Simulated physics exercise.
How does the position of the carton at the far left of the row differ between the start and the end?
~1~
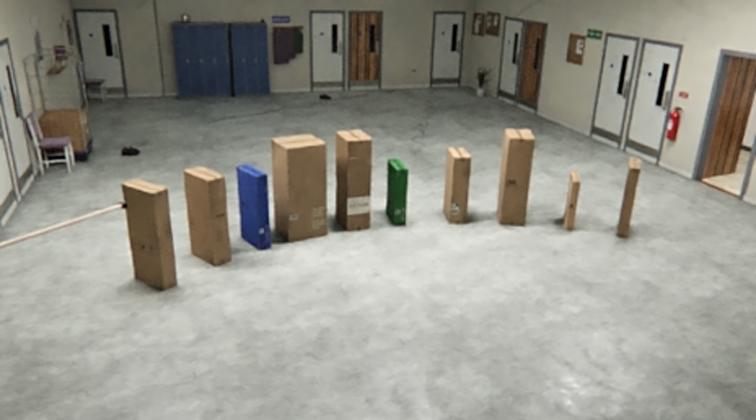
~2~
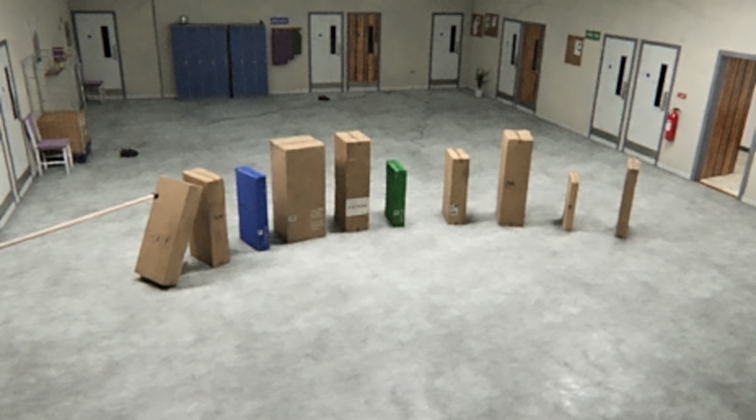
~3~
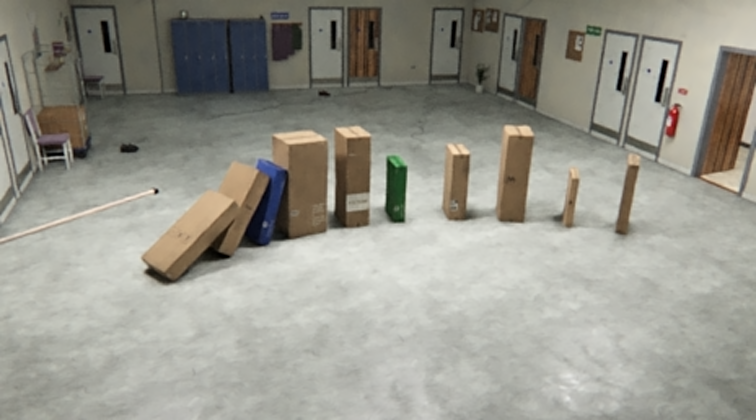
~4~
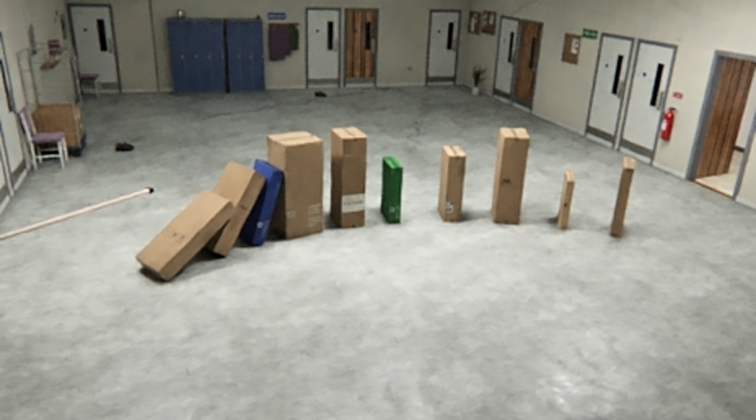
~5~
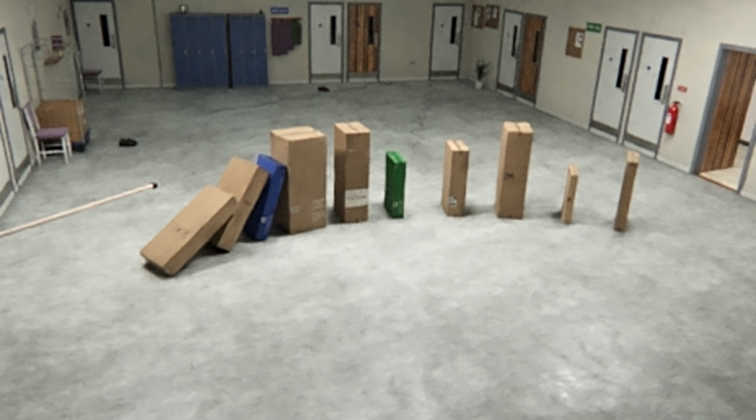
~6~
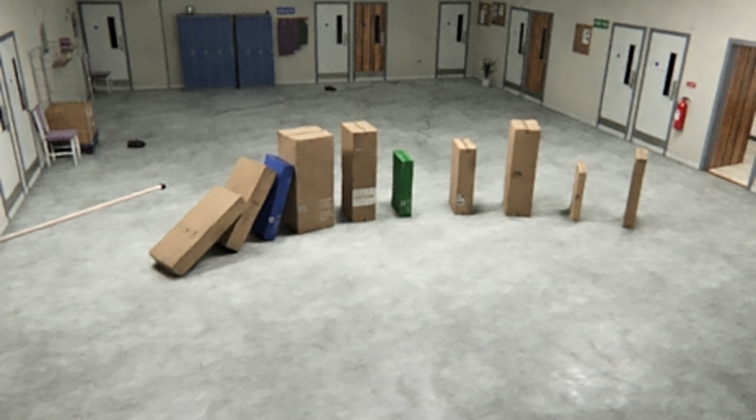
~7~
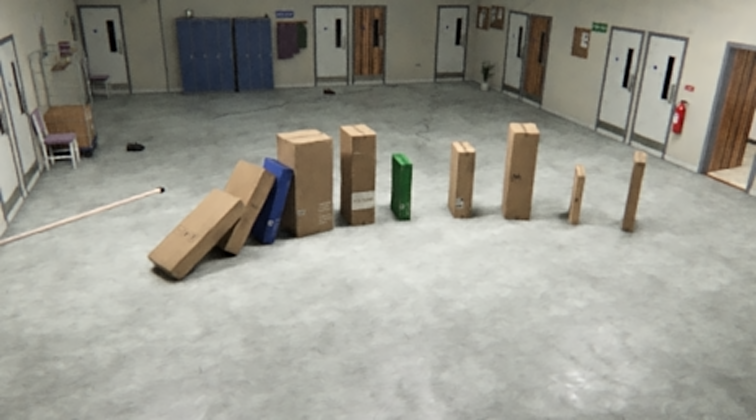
At the start it stands upright on the floor, and at the end it is leaning over to the right, propped against the next carton.
